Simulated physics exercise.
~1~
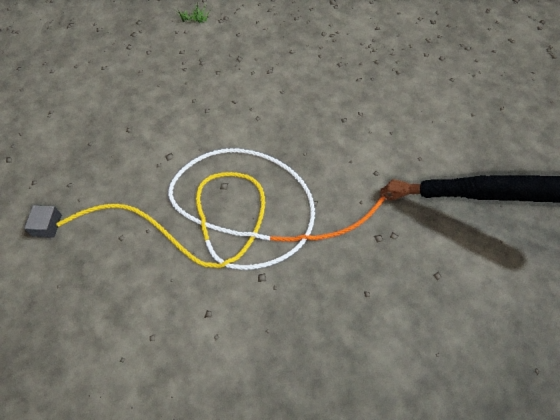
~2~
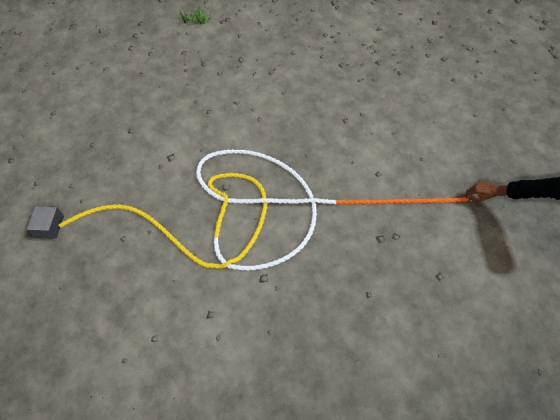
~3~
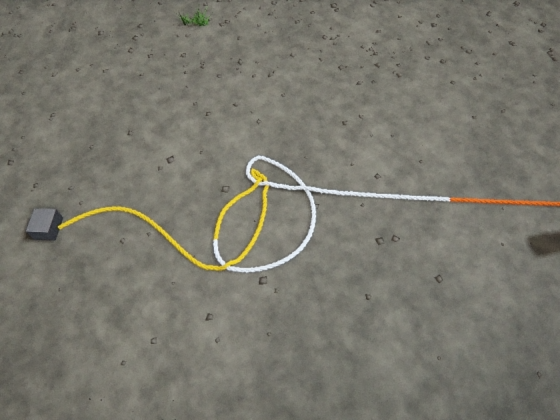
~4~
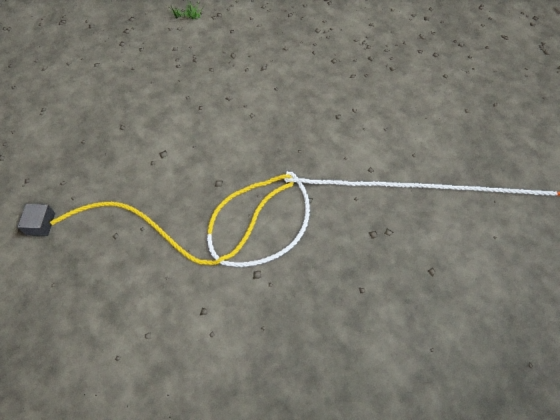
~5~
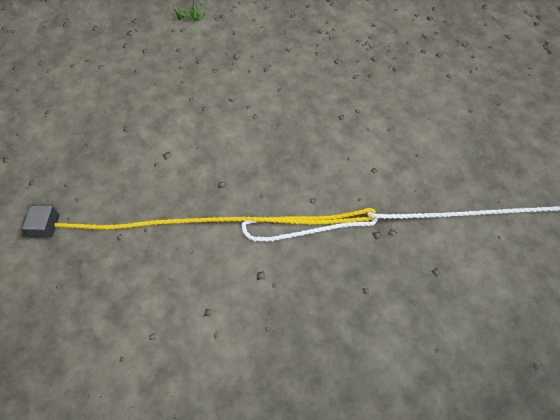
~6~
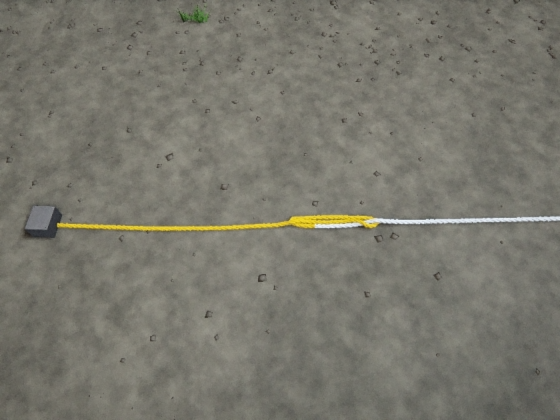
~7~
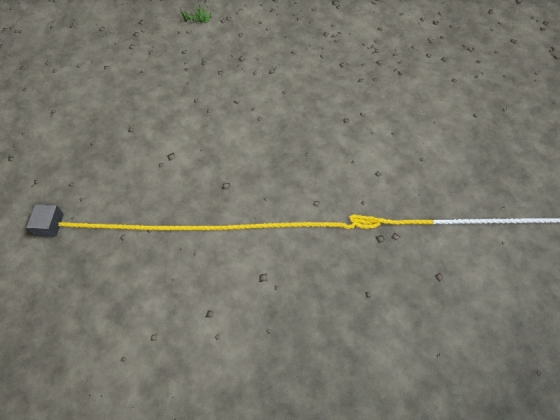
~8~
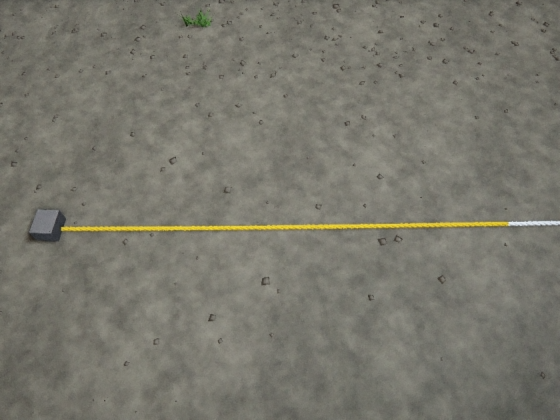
A hand in a dark sleeve holds the orange right end of a rope on bare grey-brown ground, seen from above by a slightly swaying camera. The rope's white middle and yellow left part lie in overlapping loops, and its left end is fixed to a small grey block; a green tuft grows near the top. The hand pulls rightward and leaves view, drawing the orange end after it. The loops shrink and flatten into a narrow double strand, then bunch into a small yellow tangle. Finally that slips open, and the rope lies straight and taut, without a knot.
